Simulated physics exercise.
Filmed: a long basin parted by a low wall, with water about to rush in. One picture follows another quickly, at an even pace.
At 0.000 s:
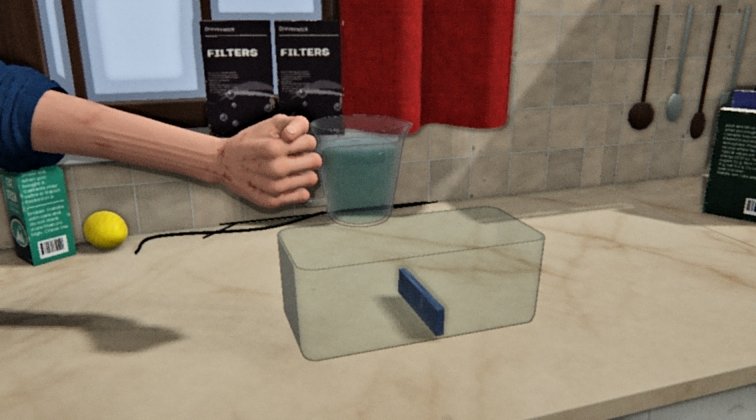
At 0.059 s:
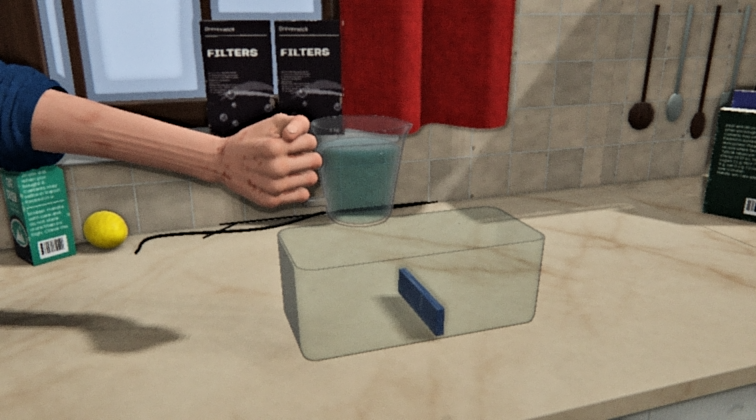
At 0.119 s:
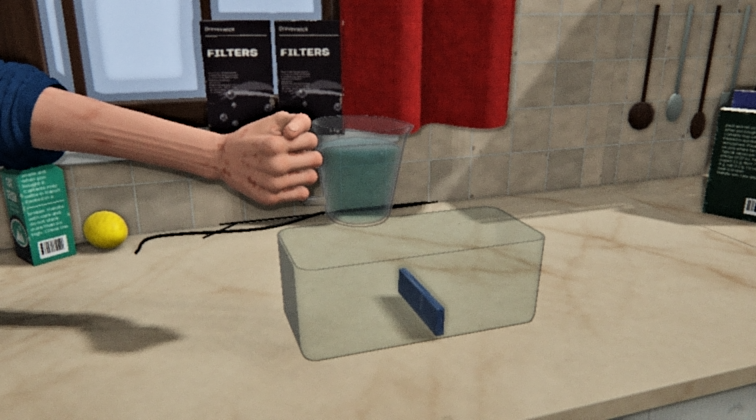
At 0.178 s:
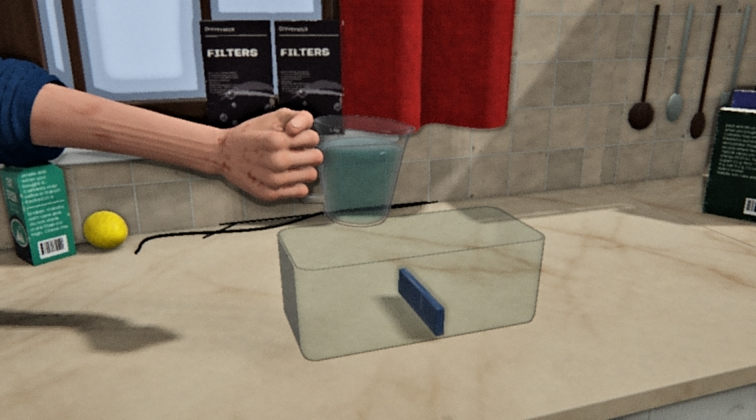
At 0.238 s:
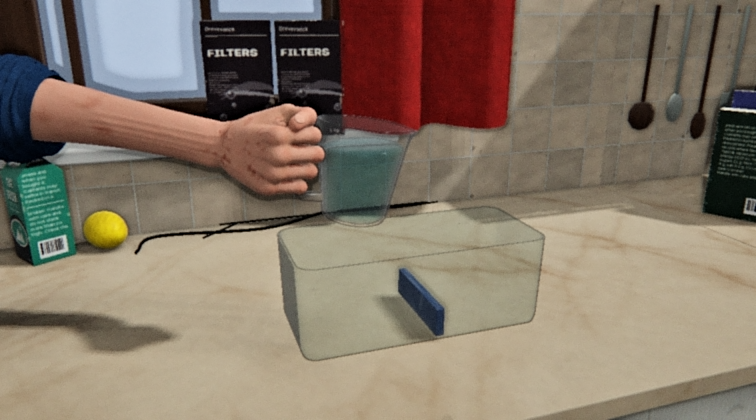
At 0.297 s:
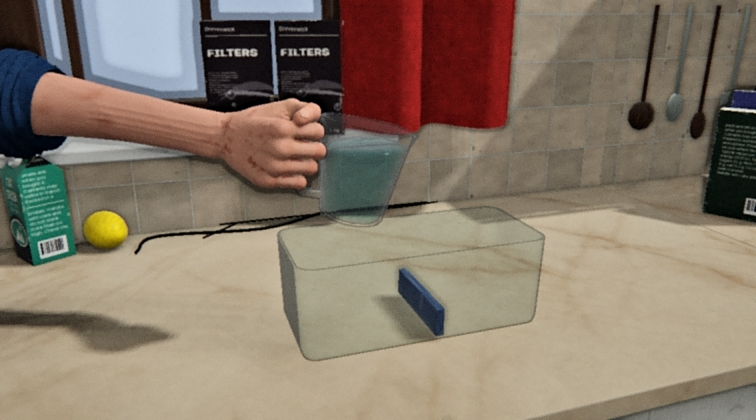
A hand at the left holds a clear cup of blue-green liquid above a long transparent basin with a low blue wall inside, at first nearly still, then tilting the cup slightly to the right over the pale countertop.
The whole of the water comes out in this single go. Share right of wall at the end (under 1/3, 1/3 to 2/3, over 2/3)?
The share right of the wall will be large, beyond two thirds.
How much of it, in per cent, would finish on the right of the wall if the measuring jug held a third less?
I'd put it at some 95 %.
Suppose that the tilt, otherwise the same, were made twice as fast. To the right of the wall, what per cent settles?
Around 95 percent ends up there.
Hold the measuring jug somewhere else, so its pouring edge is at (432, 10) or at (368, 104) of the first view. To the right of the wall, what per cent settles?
The first gives 65 %, the second 55 %.
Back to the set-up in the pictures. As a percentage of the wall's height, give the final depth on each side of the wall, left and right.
About 0 left, about 70 right.
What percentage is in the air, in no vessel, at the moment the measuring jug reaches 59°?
Estimated: 10 per cent or thereabouts.
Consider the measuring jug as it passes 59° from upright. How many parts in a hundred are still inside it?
Near 85 in a hundred still remains.
A moment on, the measuring jug is tipped part way and 85 per cent is still to pour, 0 is left of the wall and 4 right of it.
Next, the measuring jug is tipped on its side and 34 per cent is still to pour, 1 is left of the wall and 53 right of it.
Then the measuring jug is tipped on its side and 4 per cent is still to pour, 3 is left of the wall and 91 right of it.
Later the measuring jug is tipped on its side and 0 per cent is still to pour, 3 is left of the wall and 97 right of it.
In the end 2 per cent lies left of the wall, 97 right of it and 0 outside.
